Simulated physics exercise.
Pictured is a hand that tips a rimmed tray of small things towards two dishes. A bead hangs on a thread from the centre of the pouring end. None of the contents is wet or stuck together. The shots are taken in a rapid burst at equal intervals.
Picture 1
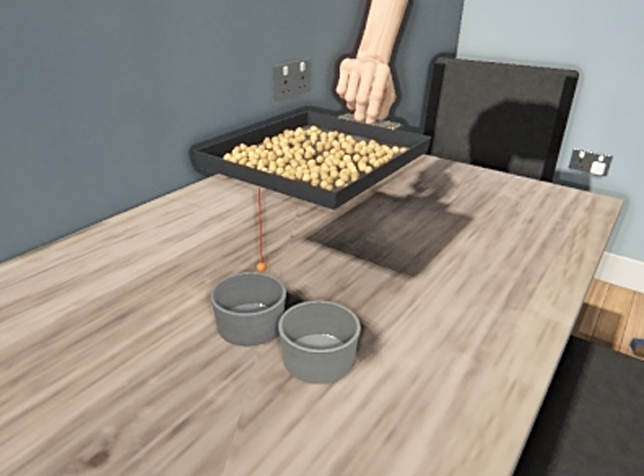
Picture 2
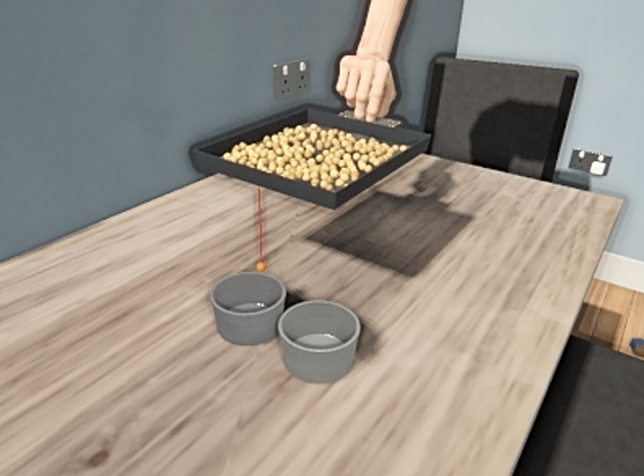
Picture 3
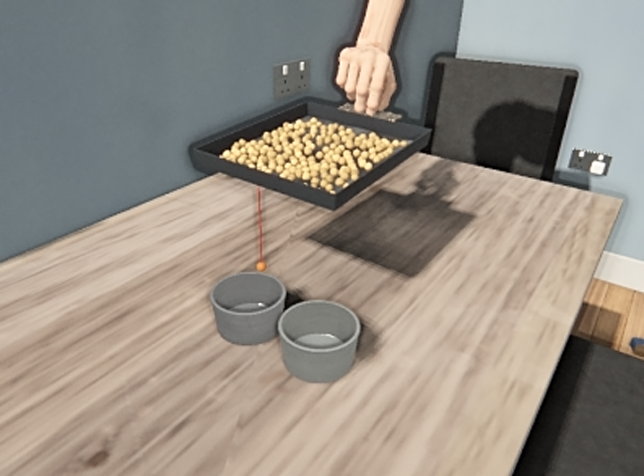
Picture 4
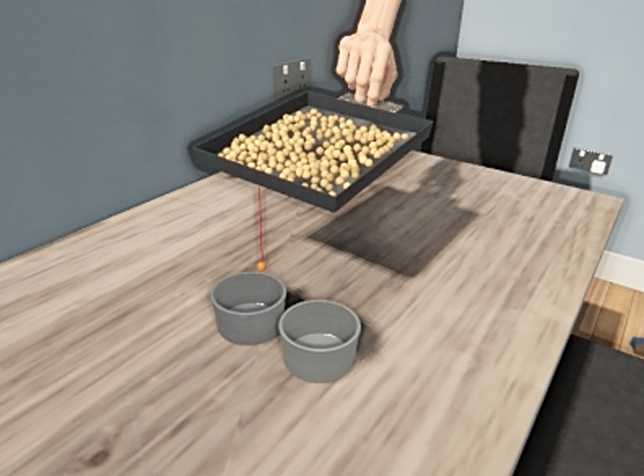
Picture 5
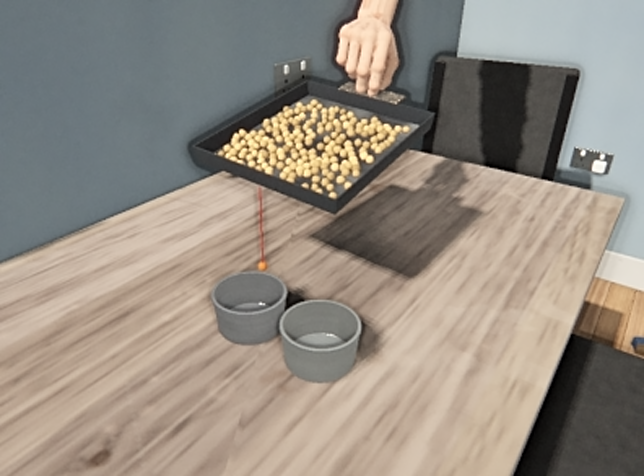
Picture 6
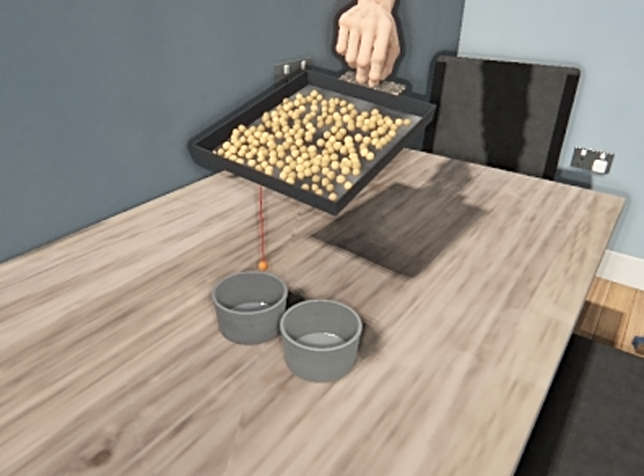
A hand holds a dark rimmed tray of dried chickpeas level above a wooden table, near two grey dishes. It then raises the back of the tray slightly, tilting it a little towards the front with the right corner lowest, while the chickpeas spread apart slightly and the dishes stay still.
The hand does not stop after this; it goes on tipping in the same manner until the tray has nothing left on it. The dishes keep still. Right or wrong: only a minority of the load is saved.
Wrong, most of it is saved.
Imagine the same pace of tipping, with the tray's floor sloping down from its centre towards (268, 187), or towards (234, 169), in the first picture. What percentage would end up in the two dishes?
40 % and 0 %.
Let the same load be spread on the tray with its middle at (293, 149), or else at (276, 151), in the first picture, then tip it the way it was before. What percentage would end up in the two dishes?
First case: Close to 60 %; second case: Close to 60 %.
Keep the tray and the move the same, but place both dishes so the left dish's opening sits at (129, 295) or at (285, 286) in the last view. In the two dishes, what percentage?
First 0 per cent, second 40 per cent.
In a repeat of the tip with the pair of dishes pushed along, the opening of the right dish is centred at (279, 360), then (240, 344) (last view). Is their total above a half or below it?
Result, first place: Not as much as half; second place: Not as much as half.
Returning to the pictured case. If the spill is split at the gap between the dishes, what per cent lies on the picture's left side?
Left fraction: Around 50 per cent.
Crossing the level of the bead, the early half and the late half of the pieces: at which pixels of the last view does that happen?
First close to (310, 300), next close to (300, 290).
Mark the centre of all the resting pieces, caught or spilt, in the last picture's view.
Somewhere close to (311, 346) in the last picture.
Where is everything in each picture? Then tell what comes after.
In the first frame, corners of the pouring end (198, 151) and (335, 191), level; middle of the load (309, 156), dried chickpeas; left dish (224, 324); right dish (296, 360); bead on its thread (262, 267).
In the second frame, corners of the pouring end (197, 150) and (335, 191), level; middle of the load (309, 155).
In the third frame, corners of the pouring end (197, 149) and (334, 193), tipped barely, lowest at the right corner; middle of the load (308, 151).
In the fourth frame, corners of the pouring end (196, 147) and (335, 195), tipped a little, lowest at the right corner; middle of the load (309, 147).
In the fifth frame, corners of the pouring end (196, 146) and (335, 197), tipped a little, lowest at the right corner; middle of the load (309, 142).
In the sixth frame, corners of the pouring end (196, 144) and (335, 200), tipped a little, lowest at the right corner; middle of the load (309, 138); left dish (226, 323); right dish (298, 359).
Just after the last frame, tray tipped steeply; every one on the tray.
A moment on, tray tipped right over; almost all on the tray; just a few in the right dish; just a few outside both; just a few in the air.
Further on, tray tipped past a quarter turn; roughly half in the right dish; roughly a quarter in the left dish; roughly a quarter outside both.
When it is over, tray tipped past a quarter turn; roughly half in the right dish; roughly a quarter in the left dish; roughly a quarter outside both.
